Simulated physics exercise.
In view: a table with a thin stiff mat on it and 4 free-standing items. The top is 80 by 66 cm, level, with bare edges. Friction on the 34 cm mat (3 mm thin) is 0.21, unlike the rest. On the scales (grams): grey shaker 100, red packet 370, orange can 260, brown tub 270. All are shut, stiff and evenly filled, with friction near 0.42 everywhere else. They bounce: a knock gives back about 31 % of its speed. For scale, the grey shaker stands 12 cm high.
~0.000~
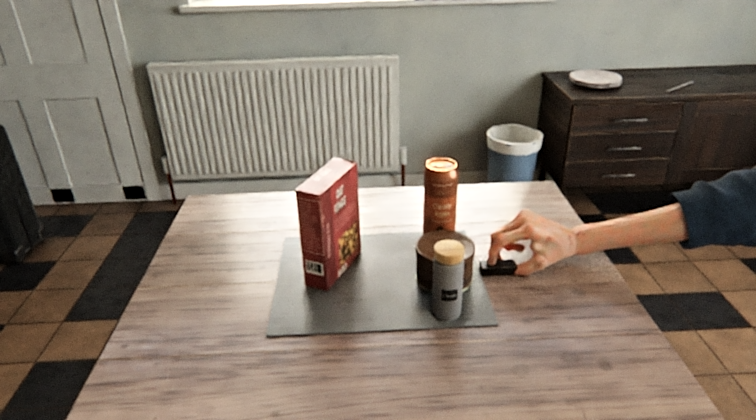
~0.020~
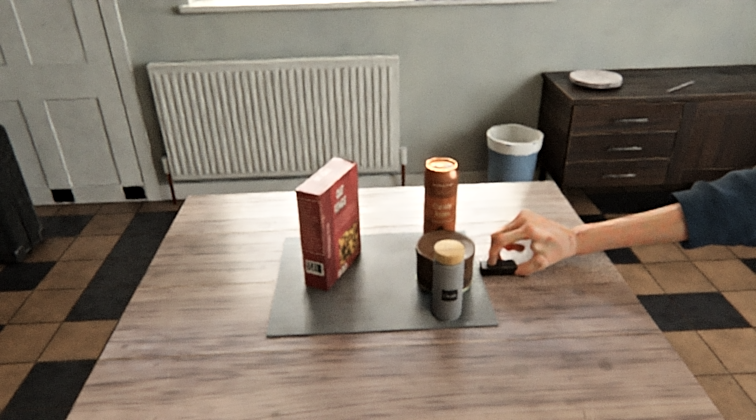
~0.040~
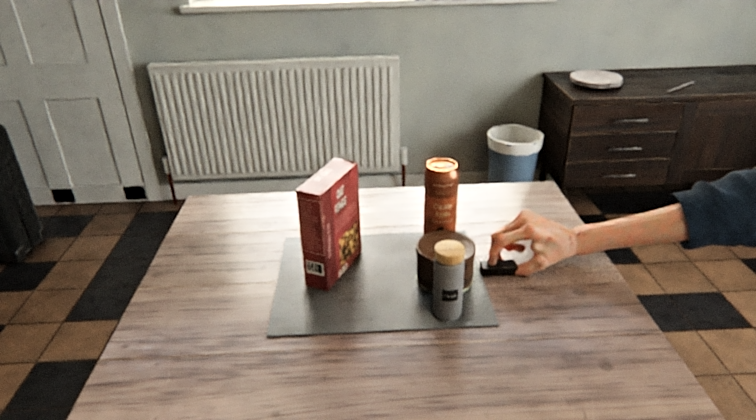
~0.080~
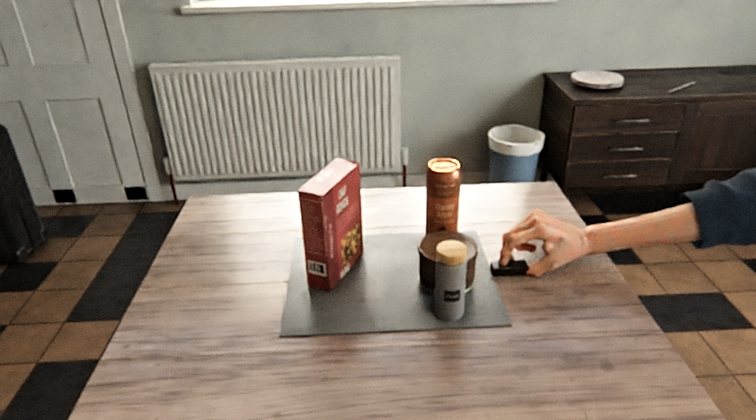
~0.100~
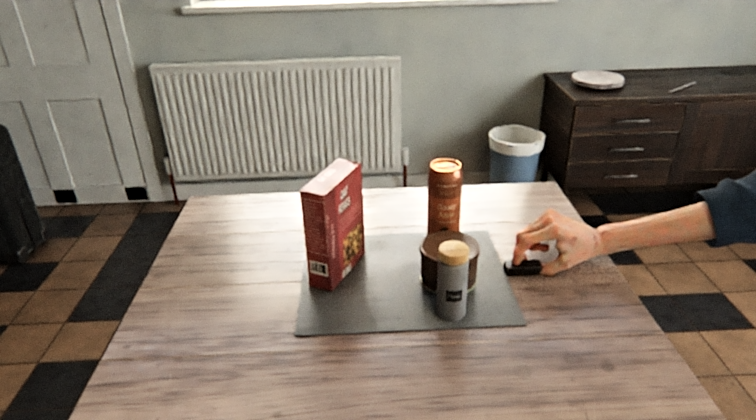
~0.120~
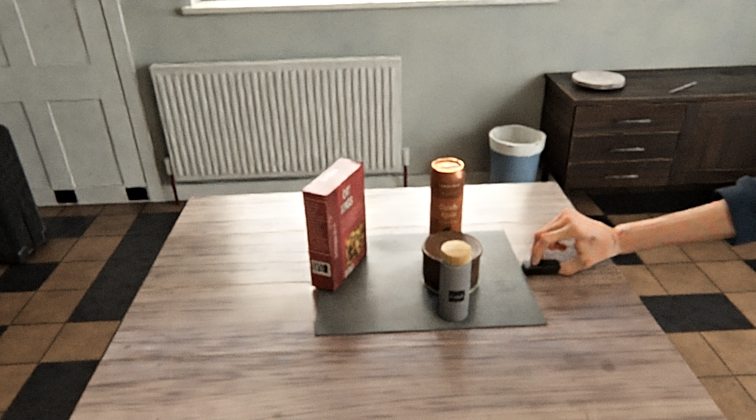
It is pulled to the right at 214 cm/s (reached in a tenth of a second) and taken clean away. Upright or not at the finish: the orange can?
The orange can falls over.
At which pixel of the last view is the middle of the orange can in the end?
Around (545, 232).
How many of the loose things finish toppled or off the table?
That comes to 3.
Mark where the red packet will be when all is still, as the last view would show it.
Around (404, 271).
After 0.22 s, mat pulled 28 cm; orange can moved 3 cm near (462, 208); red packet 3° off upright; grey shaker moved 3 cm.
After 0.42 s, mat pulled 71 cm; orange can 15° off upright near (490, 206); grey shaker 32° off upright; red packet 15° off upright.
After 0.62 s, mat pulled 87 cm; orange can 28° off upright near (501, 206); grey shaker on its side; red packet 27° off upright.
After 0.82 s, mat pulled 87 cm; orange can 72° off upright near (532, 221); grey shaker on its side; red packet on its side.
In the end (1.5 s), toppled on the table, grey shaker, red packet and orange can; not toppled but over 6 cm from the start, brown tub. At the end, from the last picture's camera, orange can near (545, 232).
